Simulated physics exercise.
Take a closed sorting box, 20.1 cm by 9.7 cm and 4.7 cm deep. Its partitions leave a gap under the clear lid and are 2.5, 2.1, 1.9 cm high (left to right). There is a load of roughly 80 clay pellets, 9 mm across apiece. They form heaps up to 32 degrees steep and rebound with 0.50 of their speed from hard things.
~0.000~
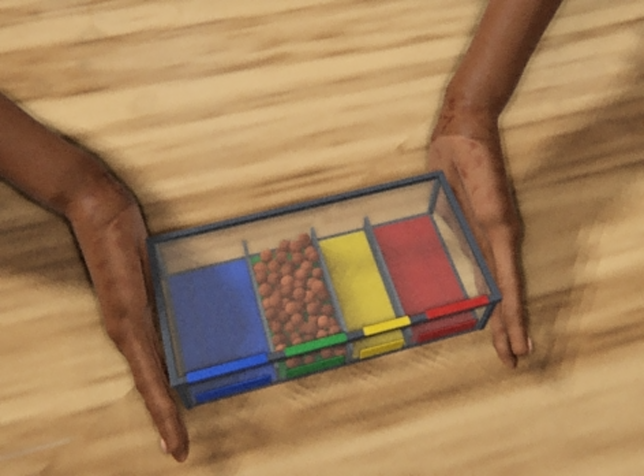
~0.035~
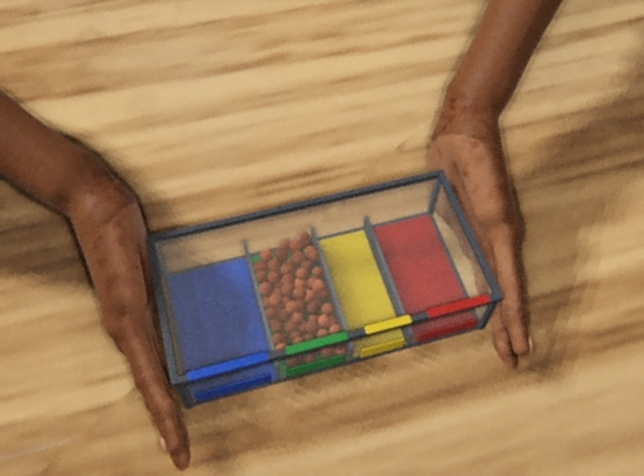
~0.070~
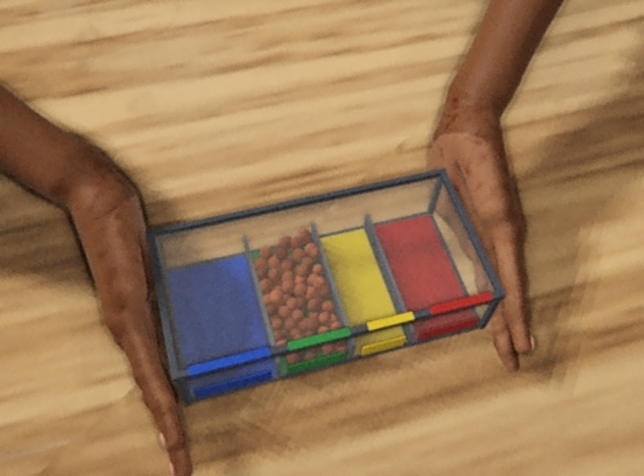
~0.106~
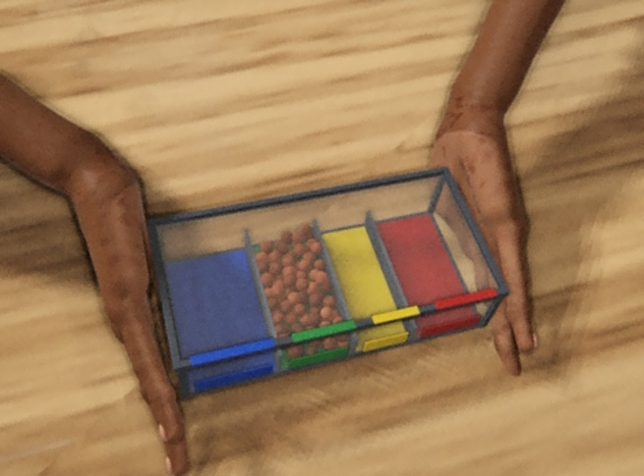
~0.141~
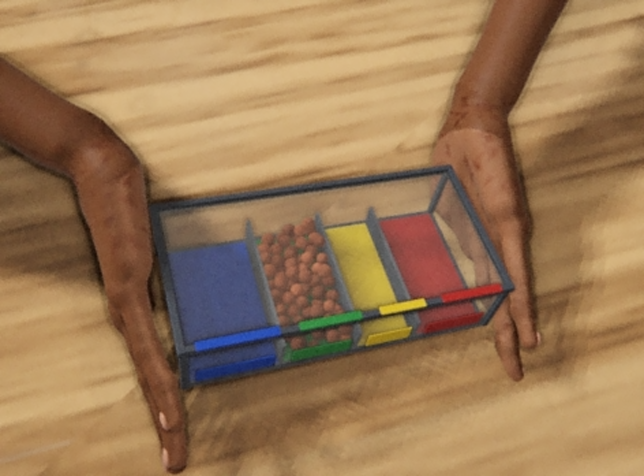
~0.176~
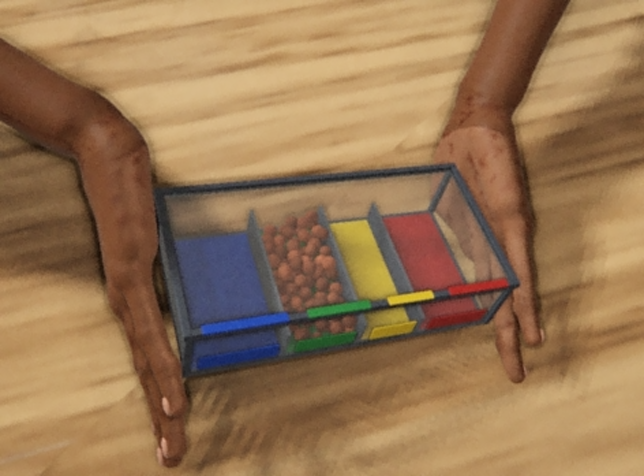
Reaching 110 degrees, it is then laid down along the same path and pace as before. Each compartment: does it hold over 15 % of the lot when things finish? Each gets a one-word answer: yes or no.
My answers are red compartment yes, blue compartment no, green compartment no, yellow compartment no.
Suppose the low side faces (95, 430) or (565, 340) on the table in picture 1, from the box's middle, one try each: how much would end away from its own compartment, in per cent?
95 and 95 %.
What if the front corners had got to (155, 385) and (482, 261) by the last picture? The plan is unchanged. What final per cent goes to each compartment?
Final per cent - red: 0; blue: 100; green: 0; yellow: 0.
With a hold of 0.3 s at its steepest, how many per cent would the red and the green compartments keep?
You'd end up with red at 95 per cent and green at 0 per cent.
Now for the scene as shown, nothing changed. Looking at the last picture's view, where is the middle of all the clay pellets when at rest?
Approximately (419, 237) in the last picture.
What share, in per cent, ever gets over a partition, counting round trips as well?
Around 100 percent.
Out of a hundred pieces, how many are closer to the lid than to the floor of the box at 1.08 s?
Some 80 per cent.
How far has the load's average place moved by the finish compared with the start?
Some 9.5 cm.
After 1.08 s, tilt 110 degrees; red 30 %, green 45 %, yellow 25 %.
Then, at 1.68 s, tilt 49 degrees; red 100 %.
After 2.33 s, tilt 0 degrees; red 100 %.
At rest (2.9 s), red 100 %, blue 0 %, green 0 %, yellow 0 %.
